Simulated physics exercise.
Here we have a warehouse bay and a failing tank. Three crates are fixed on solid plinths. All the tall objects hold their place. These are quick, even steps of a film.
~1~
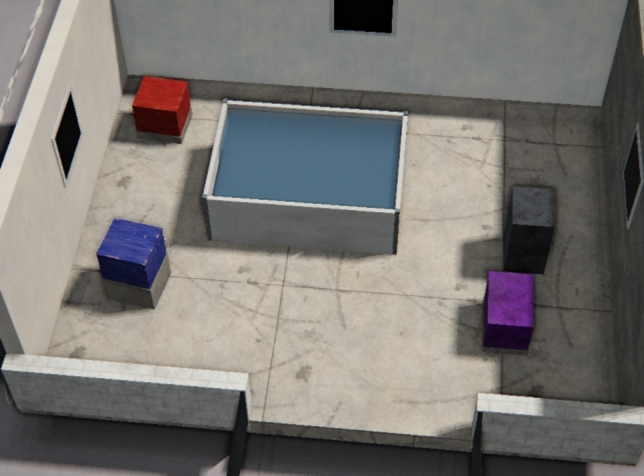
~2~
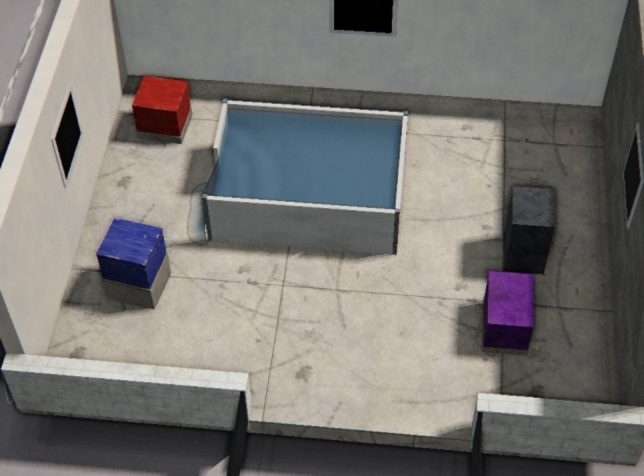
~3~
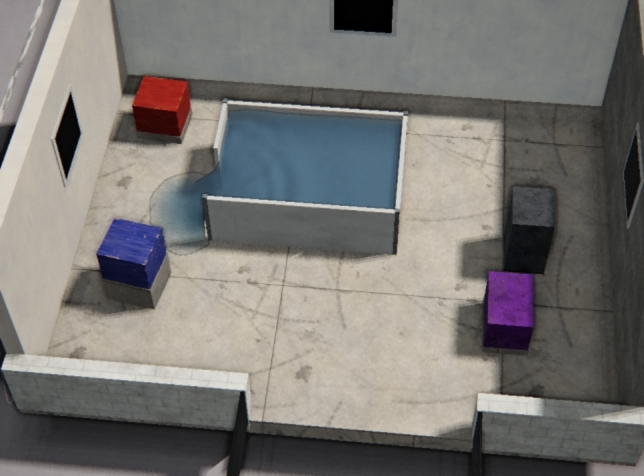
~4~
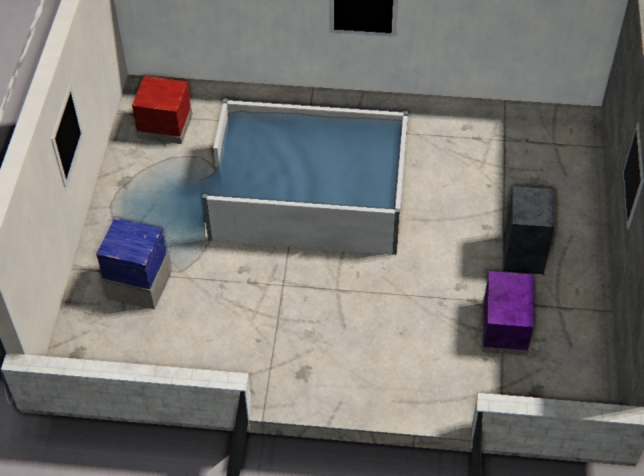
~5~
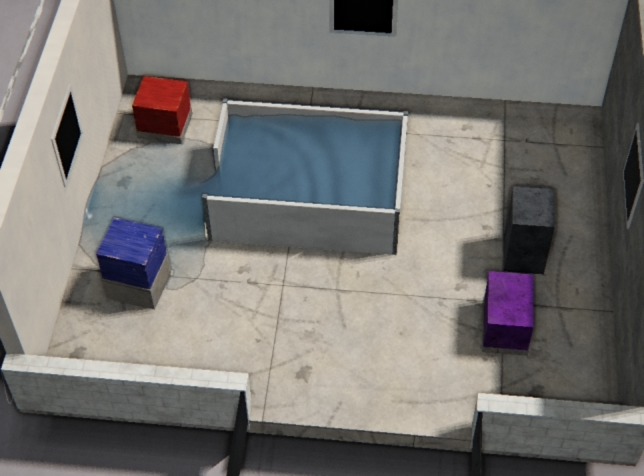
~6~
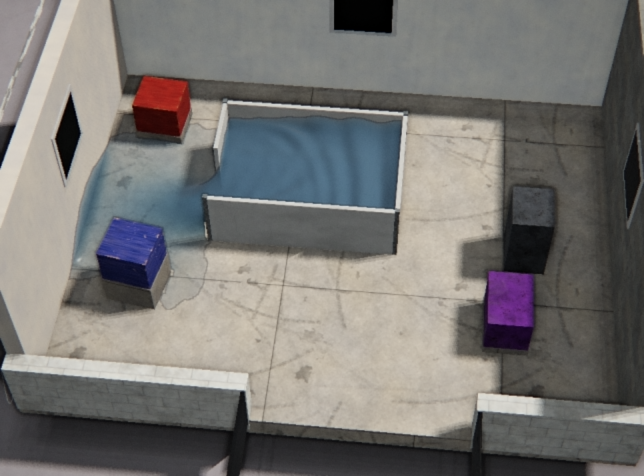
Warehouse bay with water pouring from a gap in the tank's left side, spreading across the floor around the blue block.
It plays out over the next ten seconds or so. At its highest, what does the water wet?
One by one: The blue crate keeps dry; the purple crate is soaked; the red crate is soaked.
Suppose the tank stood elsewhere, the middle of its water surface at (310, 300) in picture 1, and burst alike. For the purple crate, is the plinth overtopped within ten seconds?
The purple one is spared.
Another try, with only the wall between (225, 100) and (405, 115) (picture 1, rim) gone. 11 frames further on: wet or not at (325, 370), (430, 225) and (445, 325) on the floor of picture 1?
As listed: Free of water, free of water, free of water.
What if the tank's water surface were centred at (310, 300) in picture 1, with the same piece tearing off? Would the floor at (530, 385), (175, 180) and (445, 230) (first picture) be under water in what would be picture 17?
In turn: No water, under water, free of water.
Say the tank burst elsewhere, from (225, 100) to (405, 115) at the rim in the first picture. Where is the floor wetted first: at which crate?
I say the red-painted one.
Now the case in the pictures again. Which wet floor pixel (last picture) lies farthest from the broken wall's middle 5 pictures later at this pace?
Close to (39, 385).
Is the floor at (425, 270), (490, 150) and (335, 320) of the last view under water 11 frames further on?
In that order: Free of water, clear, free of water.
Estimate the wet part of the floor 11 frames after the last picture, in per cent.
Roughly 25 per cent.
A moment on, water covers 20 % of the floor; the blue crate water round its plinth, the purple crate not reached, the red crate water round its plinth.
Next, water covers 25 % of the floor; the blue crate water round its plinth, the purple crate not reached, the red crate water round its plinth.
Then, water covers 50 % of the floor; the blue crate water round its plinth, the purple crate not reached, the red crate water round its plinth.
Later, water covers 90 % of the floor; the blue crate water round its plinth, the purple crate water round its plinth, the red crate water round its plinth.
In the end, water covers 100 % of the floor; the blue crate stayed above the water, the purple crate was topped, the red crate was topped.
